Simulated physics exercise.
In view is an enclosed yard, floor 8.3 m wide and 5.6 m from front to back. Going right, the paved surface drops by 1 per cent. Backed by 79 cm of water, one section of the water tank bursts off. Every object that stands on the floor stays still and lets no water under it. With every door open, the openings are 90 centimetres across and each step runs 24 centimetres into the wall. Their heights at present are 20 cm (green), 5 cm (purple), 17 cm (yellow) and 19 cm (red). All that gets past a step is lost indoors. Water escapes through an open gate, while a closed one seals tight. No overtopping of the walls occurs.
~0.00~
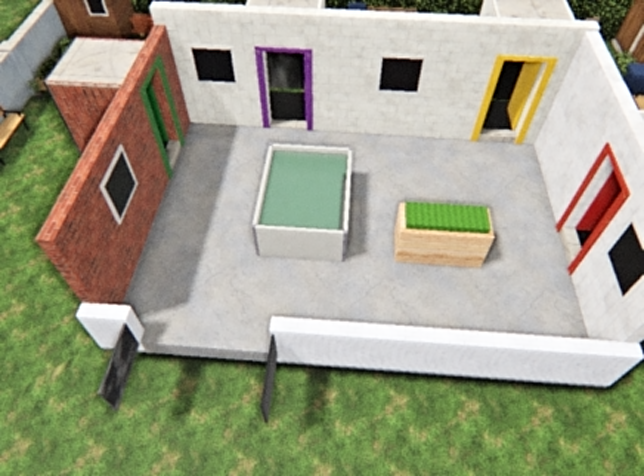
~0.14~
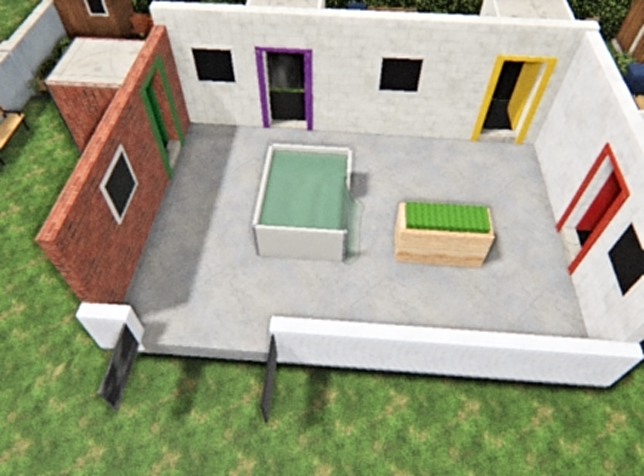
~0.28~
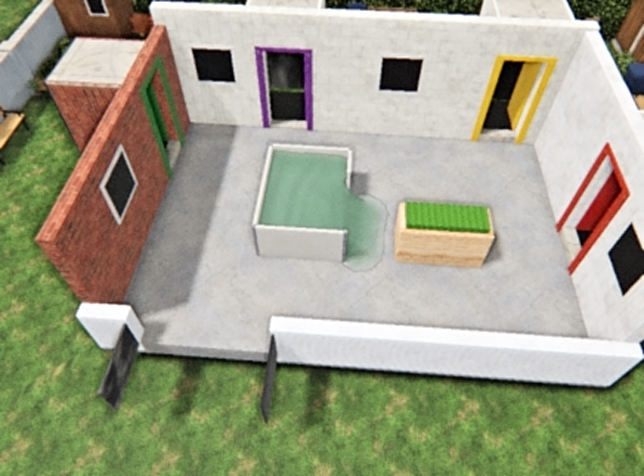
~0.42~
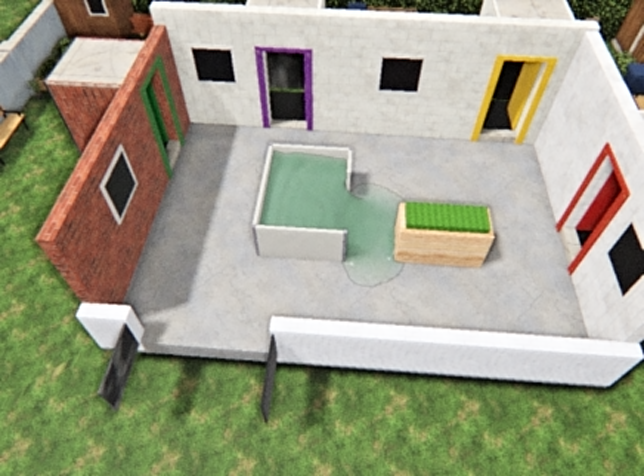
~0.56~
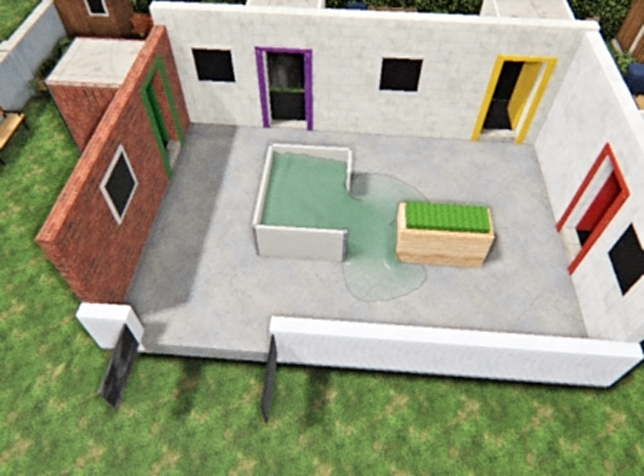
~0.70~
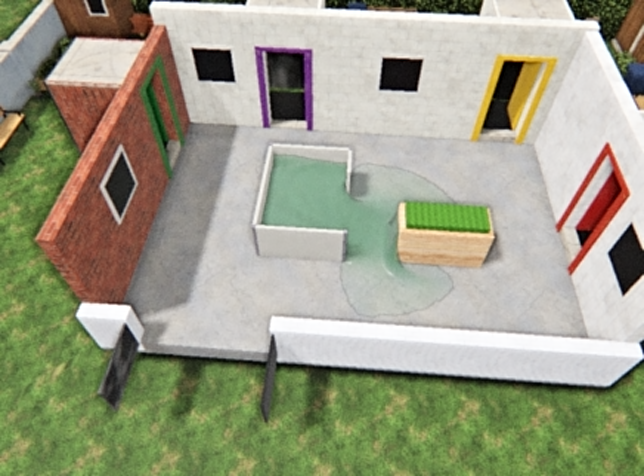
Green water pours through a gap in the tank's right side and spreads around the planter.
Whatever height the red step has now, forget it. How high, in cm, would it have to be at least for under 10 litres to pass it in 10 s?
At least about 18 cm.
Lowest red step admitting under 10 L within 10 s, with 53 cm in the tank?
Something near 11.0 cm should do.
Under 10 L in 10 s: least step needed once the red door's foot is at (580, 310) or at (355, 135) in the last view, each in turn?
Roughly 18 cm, then roughly 5.0 cm.
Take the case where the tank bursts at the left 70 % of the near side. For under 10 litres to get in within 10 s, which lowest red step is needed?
In that case you'd want it roughly 7.5 cm high.
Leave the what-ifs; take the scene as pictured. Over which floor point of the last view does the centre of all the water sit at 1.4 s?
(364, 228).
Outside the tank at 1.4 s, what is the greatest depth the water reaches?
Max depth: Near 52 cm.
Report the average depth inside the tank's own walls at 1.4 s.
Roughly 39 cm on average.
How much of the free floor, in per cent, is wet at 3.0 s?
Near 50 per cent of the open floor.
After 1.4 s water covers 30 % of the floor, deepest (52 cm) near (383, 240); 7 cm at the red door, 0 litres in over its 19 cm step.
After 3.0 s water covers 50 % of the floor, deepest (30 cm) near (541, 171); 11 cm at the red door, 4 litres in over its 19 cm step.
After 10.0 s water covers 90 % of the floor, deepest (13 cm) near (559, 232); 11 cm at the red door, 5 litres in over its 19 cm step.
At the red door as built, the water arrived by 1.2 s and peaked near 20 cm at 5.0 s.
Run again over the same 10 s with other heights there, 25 litres in over 15 cm, 3 litres over 20 cm. The limit of 10 litres is kept from about 18 cm up.
